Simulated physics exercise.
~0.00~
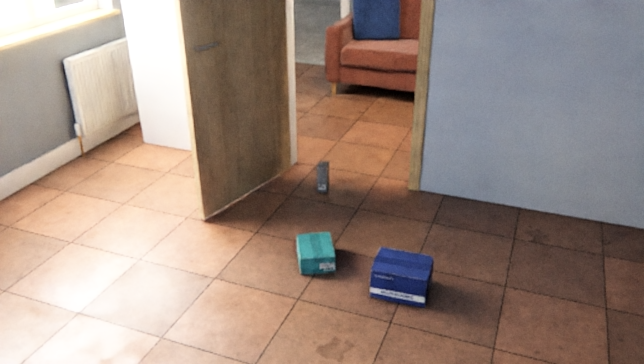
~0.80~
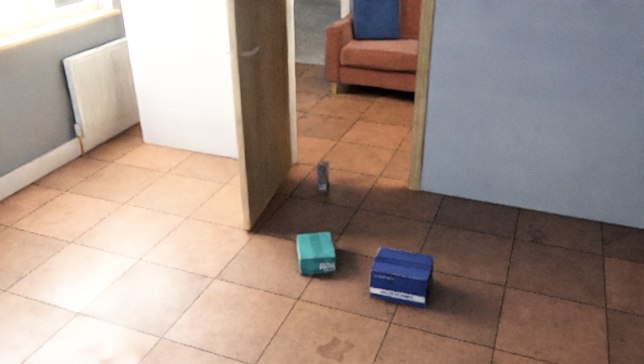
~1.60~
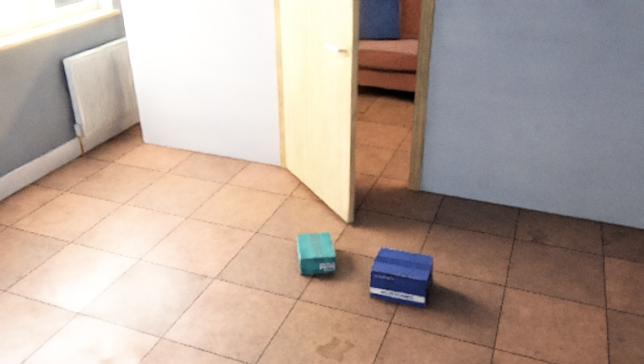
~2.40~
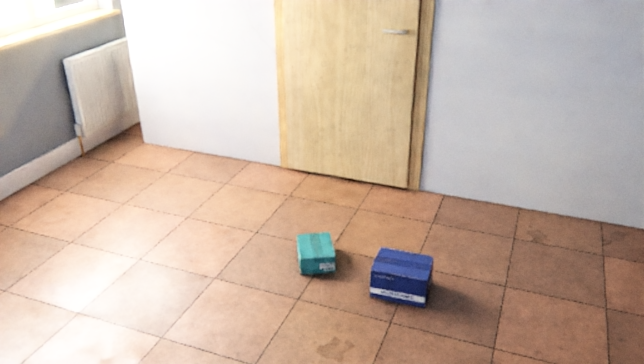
A room with terracotta floor tiles is seen from a raised, still viewpoint, with a bright window and white radiator at the left. A wooden door stands wide open at the centre, showing an orange seat with a blue cushion beyond. A small grey carton stands upright in the doorway, while a turquoise parcel and a larger blue parcel sit on the nearer floor. The door swings rightward towards the opening, with nobody in sight, and hides the carton from view. It ends almost flush with its frame, the carton still unseen and both parcels unmoved.
